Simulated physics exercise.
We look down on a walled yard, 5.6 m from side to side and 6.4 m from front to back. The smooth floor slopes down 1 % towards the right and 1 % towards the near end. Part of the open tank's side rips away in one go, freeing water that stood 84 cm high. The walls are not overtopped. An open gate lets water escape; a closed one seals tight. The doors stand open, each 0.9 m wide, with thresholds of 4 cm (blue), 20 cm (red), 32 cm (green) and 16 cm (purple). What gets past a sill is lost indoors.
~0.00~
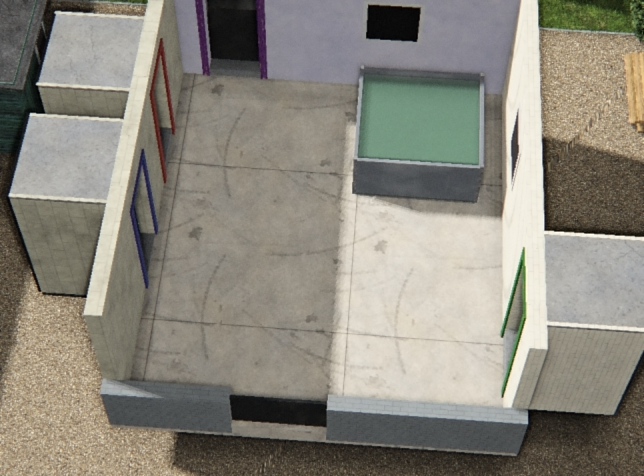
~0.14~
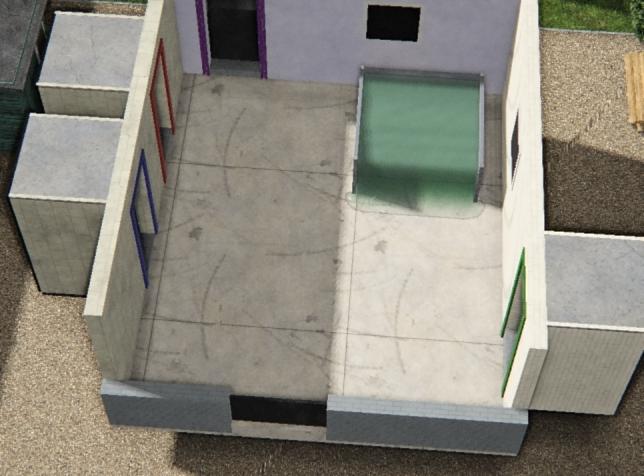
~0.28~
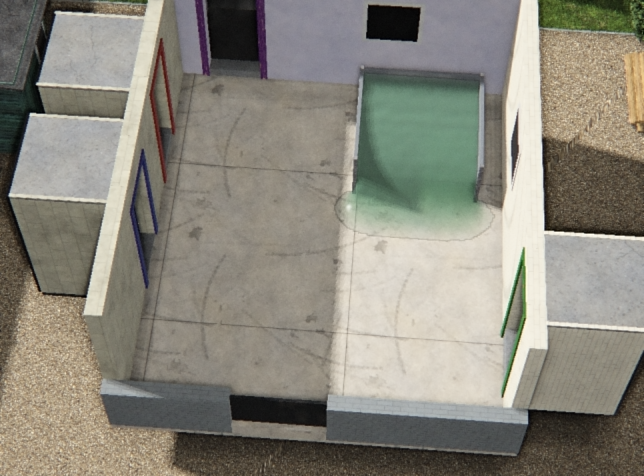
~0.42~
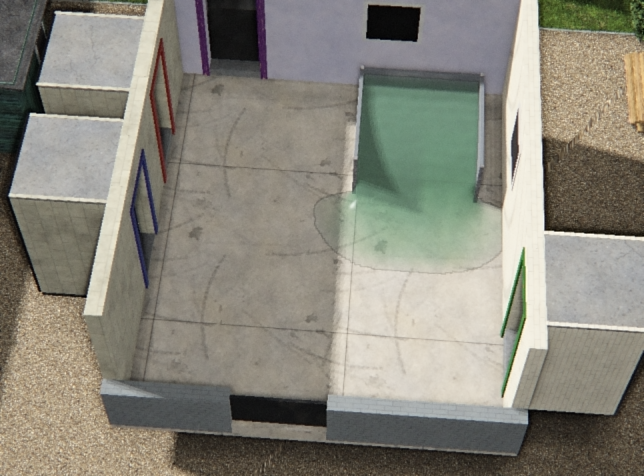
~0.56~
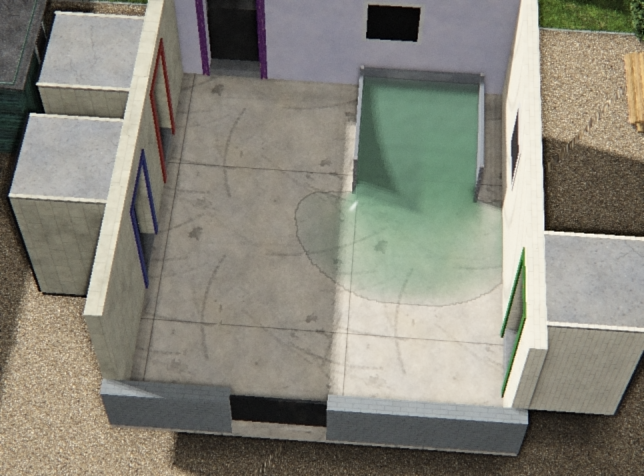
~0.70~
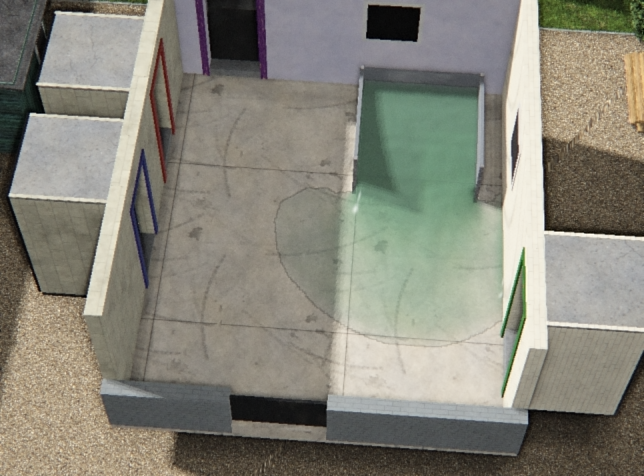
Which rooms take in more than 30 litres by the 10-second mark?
Within that time: At the blue door it exceeds the limit; at the red door it does not reach the limit; at the green door it does not reach the limit; at the purple door it stays under the limit.
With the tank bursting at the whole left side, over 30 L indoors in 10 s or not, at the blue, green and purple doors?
Then: Blue past it, green below, purple over.
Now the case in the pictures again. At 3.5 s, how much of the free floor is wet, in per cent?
About 60 per cent.
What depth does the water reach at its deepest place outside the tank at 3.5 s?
Roughly 34 cm.
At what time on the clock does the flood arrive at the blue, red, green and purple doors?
Arrival: Blue 3.0 s, red 4.5 s, green 0.9 s, purple 5.5 s.
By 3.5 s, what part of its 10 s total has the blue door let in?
Some 0 per cent by then.
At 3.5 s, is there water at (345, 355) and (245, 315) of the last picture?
In turn: Under water, under water.
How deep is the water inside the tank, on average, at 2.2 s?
Roughly 20 cm on average.
After 1.4 s water covers 50 % of the floor and is deepest (53 cm) near (503, 431); blue door not reached, red door not reached, green door 15 cm at the sill, 0 L in, purple door not reached.
After 2.2 s water covers 55 % of the floor and is deepest (57 cm) near (503, 431); blue door not reached, red door not reached, green door 18 cm at the sill, 0 L in, purple door not reached.
After 3.5 s water covers 60 % of the floor and is deepest (34 cm) near (139, 403); blue door 4 cm at the sill, 0 L in, red door not reached, green door 28 cm at the sill, 10 L in, purple door not reached.
After 6.0 s water covers 95 % of the floor and is deepest (20 cm) near (248, 411); blue door 12 cm at the sill, 64 L in, red door 8 cm at the sill, 0 L in, green door 12 cm at the sill, 11 L in, purple door 17 cm at the sill, 0 L in.
After 10.0 s water covers 100 % of the floor and is deepest (22 cm) near (491, 98); blue door 6 cm at the sill, 112 L in, red door 7 cm at the sill, 0 L in, green door 15 cm at the sill, 11 L in, purple door 9 cm at the sill, 3 L in.
